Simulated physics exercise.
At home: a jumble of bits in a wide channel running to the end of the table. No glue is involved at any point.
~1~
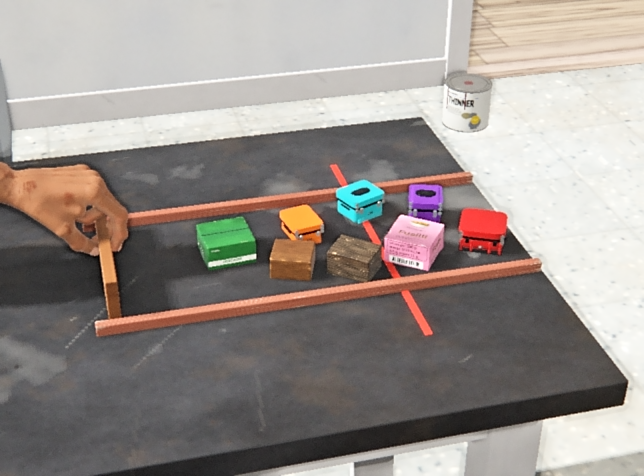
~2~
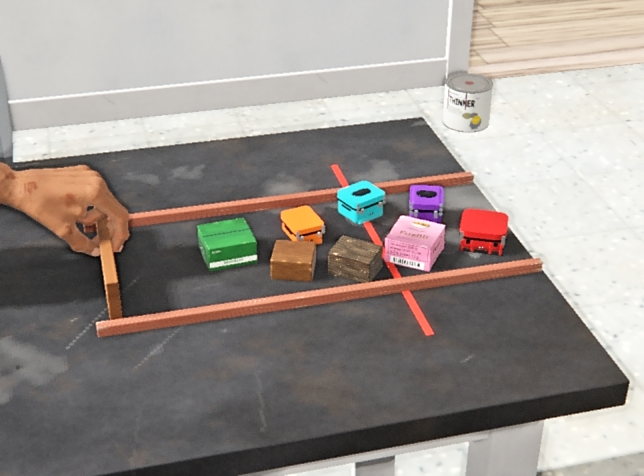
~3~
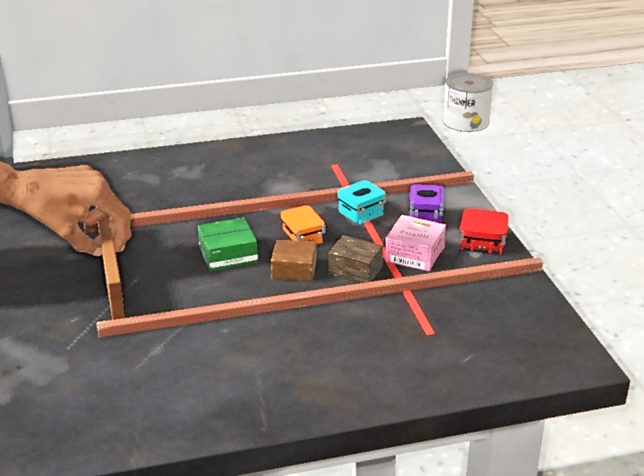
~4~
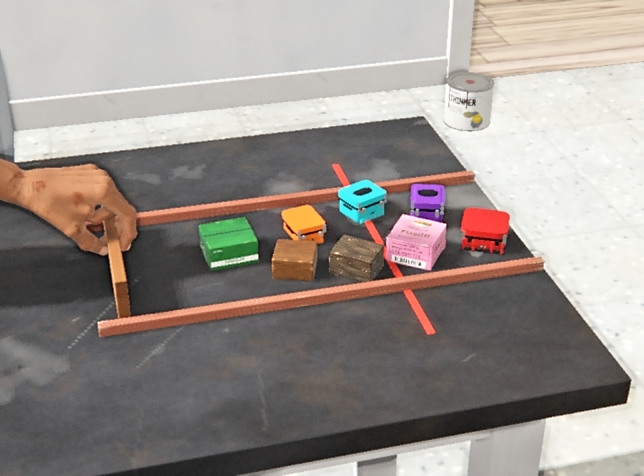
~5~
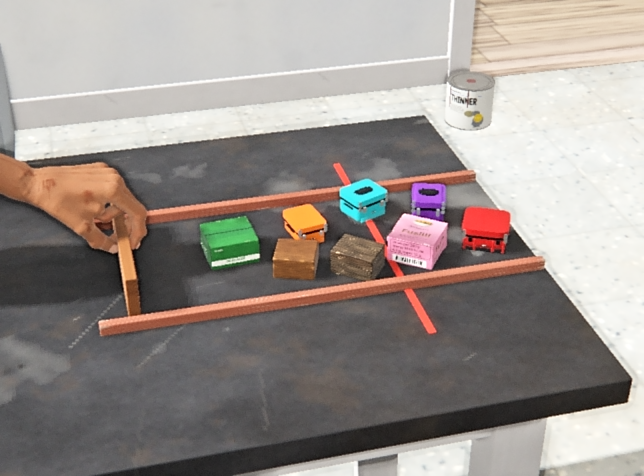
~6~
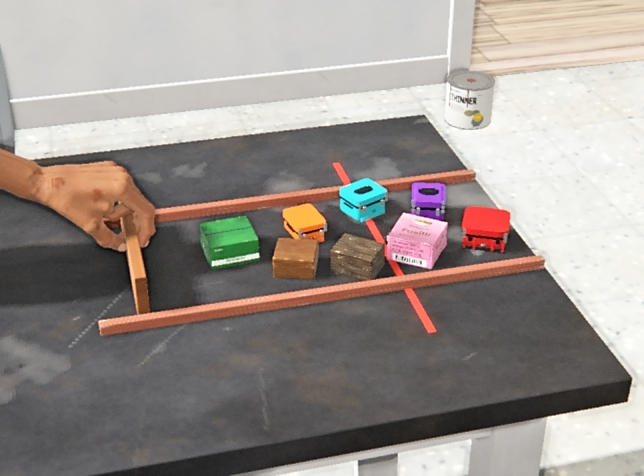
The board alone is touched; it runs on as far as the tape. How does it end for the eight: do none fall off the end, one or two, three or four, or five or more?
Most likely not a single one will drop off.
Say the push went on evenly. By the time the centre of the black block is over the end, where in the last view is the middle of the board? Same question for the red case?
The black block gives roughly (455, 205), the red case roughly (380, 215).
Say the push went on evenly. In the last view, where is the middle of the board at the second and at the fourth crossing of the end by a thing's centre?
It sits near (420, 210), and then near (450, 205).
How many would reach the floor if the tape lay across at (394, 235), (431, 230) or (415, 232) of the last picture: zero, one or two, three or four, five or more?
In order, the falls would come to one or two; 1 or 2; just one or two.
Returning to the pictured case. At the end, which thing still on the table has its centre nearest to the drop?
That would be the red case.
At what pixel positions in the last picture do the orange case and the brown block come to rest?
The orange case settles near (430, 211); as for the brown block, near (414, 242).
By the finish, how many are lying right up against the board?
Number in contact with it: 2.
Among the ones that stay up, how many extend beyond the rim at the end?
Result: 1.
A little later, none off yet; red case at rest near (486, 230); purple case at rest near (428, 205); pink box at rest near (417, 240).
Next, none off yet; red case moving near (493, 230); purple case moving near (436, 202); pink box shifted about its own width near (438, 230).
When it is over, the number that fall off is zero.
